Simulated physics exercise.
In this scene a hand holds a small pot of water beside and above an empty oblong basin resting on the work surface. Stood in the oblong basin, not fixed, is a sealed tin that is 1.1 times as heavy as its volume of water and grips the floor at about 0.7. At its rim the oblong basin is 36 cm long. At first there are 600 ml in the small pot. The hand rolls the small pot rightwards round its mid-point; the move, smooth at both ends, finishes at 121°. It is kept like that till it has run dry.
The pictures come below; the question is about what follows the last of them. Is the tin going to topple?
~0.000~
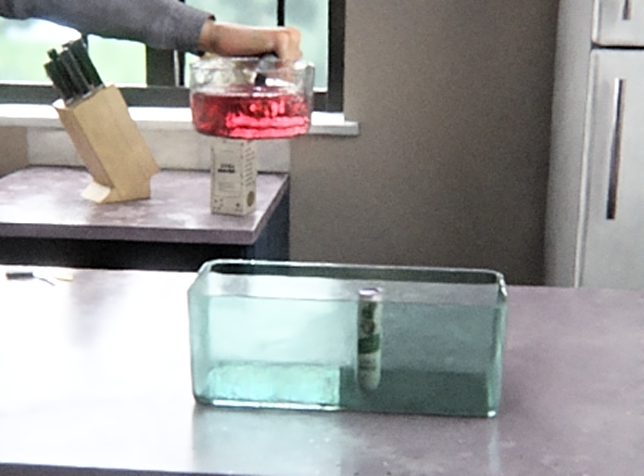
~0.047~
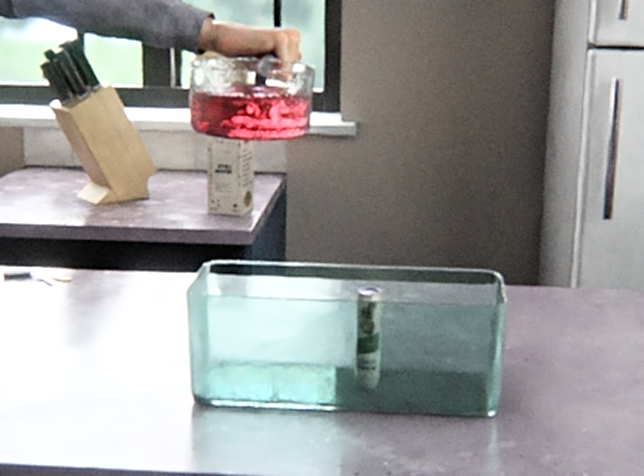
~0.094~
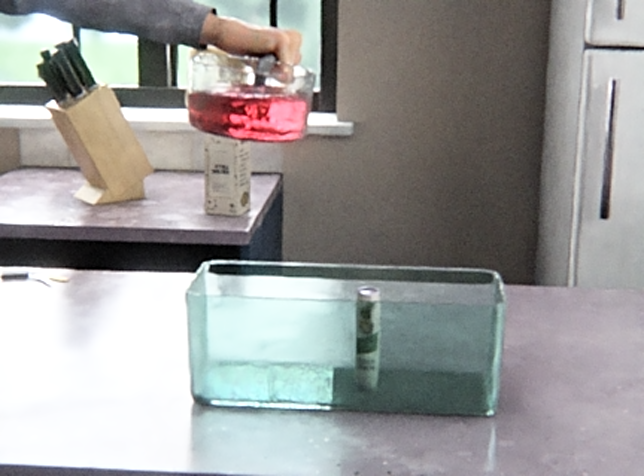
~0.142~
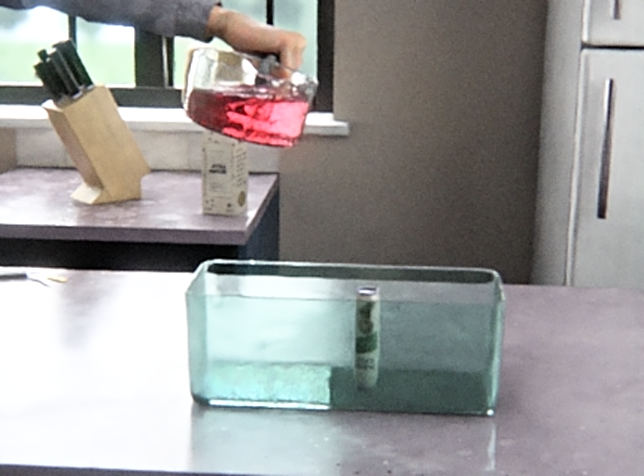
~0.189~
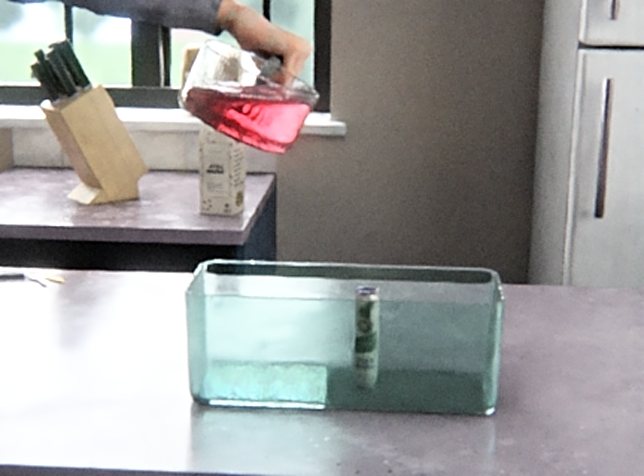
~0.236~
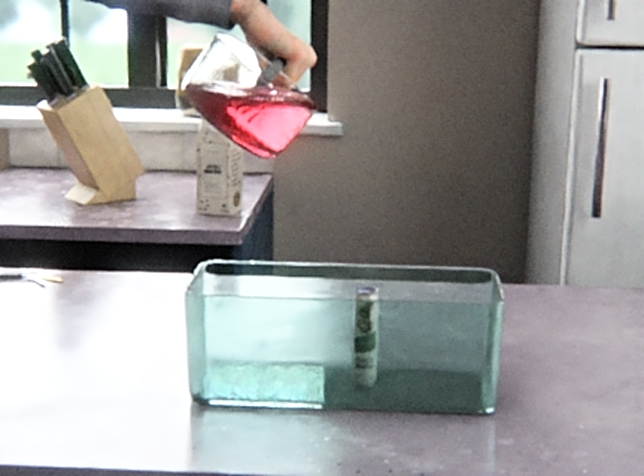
Yes.
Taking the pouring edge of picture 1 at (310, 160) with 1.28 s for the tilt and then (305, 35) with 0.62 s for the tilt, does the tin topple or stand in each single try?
Try 1: Still standing; try 2: Tipped over.
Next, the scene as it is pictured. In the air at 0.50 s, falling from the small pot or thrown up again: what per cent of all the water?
Some 66 per cent, I reckon.
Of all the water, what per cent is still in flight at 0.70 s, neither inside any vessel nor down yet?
Around 10 percent of the liquid.
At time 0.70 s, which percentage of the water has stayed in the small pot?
Roughly 1 per cent.
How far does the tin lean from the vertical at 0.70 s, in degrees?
It sits at roughly 5°.
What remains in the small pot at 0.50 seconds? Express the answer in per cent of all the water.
Near 18 in a hundred.
By 0.50 s the tilt is 110° and 17 per cent is still to pour; the tin stands where it began.
By 0.70 s the tilt is 121° and 1 per cent is still to pour; the tin stands 2 cm from where it began.
By 0.90 s the tilt is 121° and 0 per cent is still to pour; the tin leans 34°.
By 1.12 s the tilt is 121° and 0 per cent is still to pour; the tin lies on its side.
At rest the tin lies on its side.
